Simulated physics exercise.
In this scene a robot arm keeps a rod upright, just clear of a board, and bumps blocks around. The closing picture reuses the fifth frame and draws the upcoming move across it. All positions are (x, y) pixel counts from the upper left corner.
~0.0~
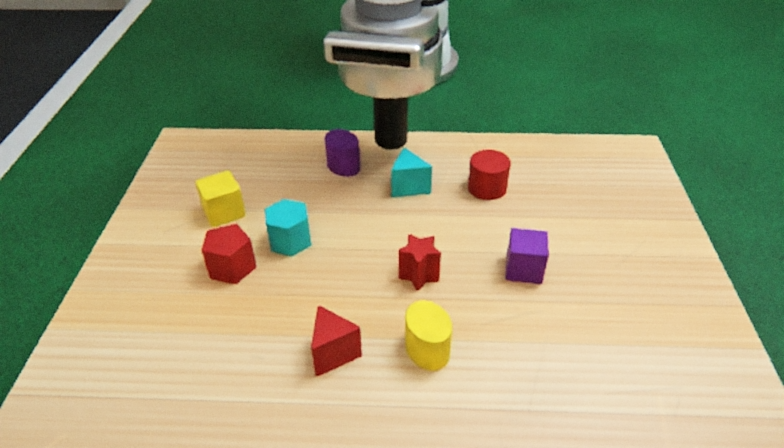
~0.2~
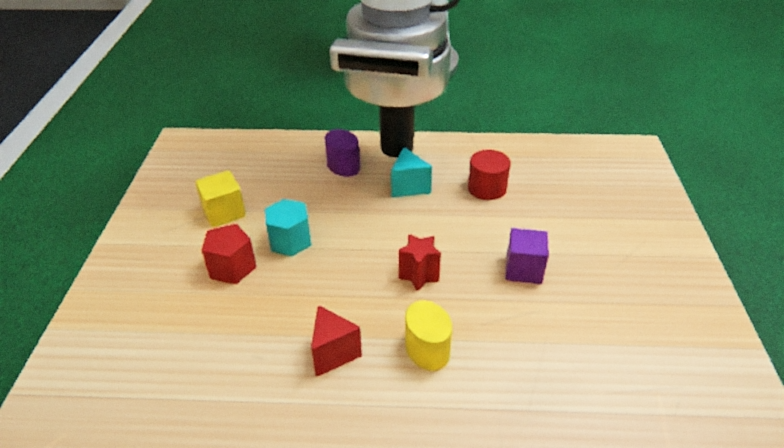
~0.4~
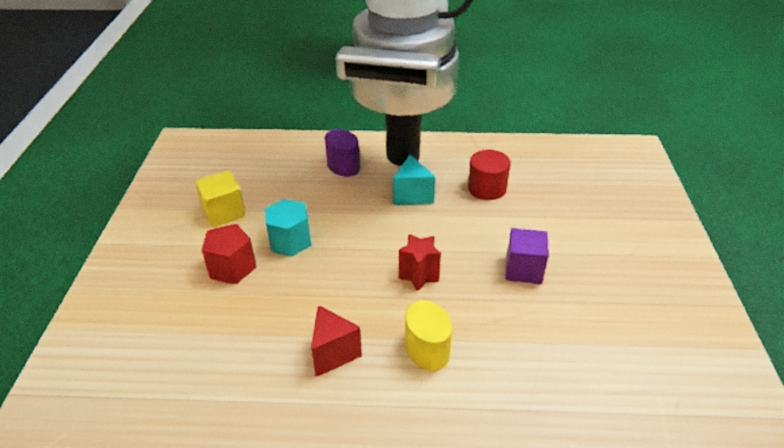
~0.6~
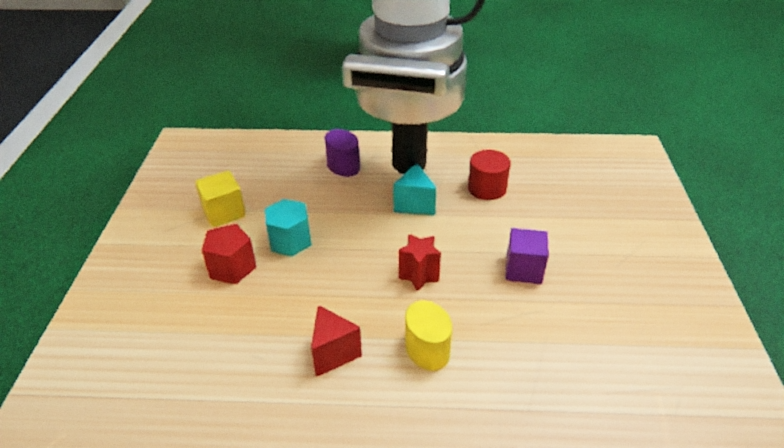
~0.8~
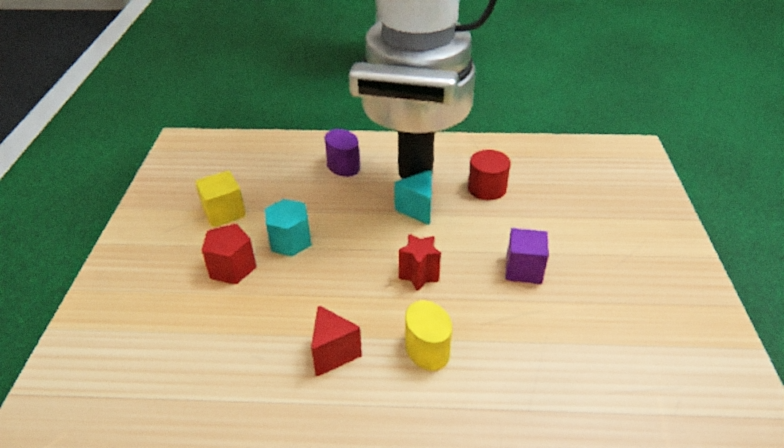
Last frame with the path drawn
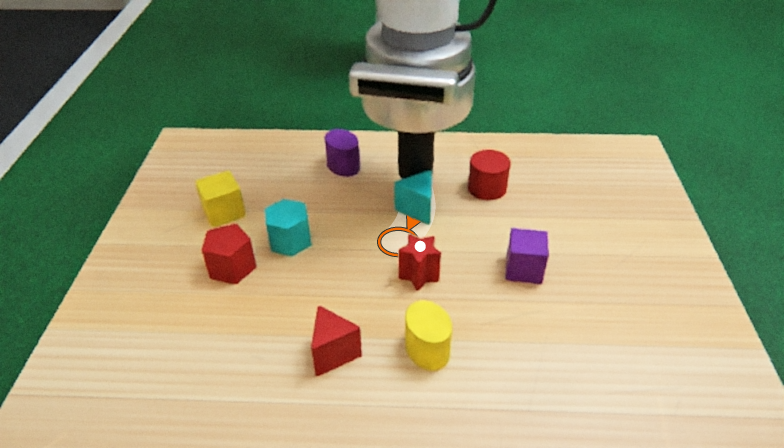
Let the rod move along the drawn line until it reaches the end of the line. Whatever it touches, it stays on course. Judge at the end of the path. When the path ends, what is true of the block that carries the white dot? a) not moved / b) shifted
b.
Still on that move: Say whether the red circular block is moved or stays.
That block stays in place.
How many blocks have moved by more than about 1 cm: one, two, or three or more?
There will be two blocks that move more than 1 cm.
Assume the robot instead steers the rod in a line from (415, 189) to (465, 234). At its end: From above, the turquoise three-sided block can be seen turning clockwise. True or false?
Answer: True.
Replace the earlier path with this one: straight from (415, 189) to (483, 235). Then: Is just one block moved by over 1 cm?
It seems so.
Path on the board, from (415, 189) through (418, 206) and (412, 224) to (398, 242); the dot is on the red star-shaped block.
The first path, step by step. Halfway along, rod at (416, 200); turquoise three-sided block at (420, 209), turned 20° clockwise.
At the end, rod at (398, 226); turquoise three-sided block at (419, 232); red star-shaped block at (422, 258), turned 15° clockwise; red circular block in place.
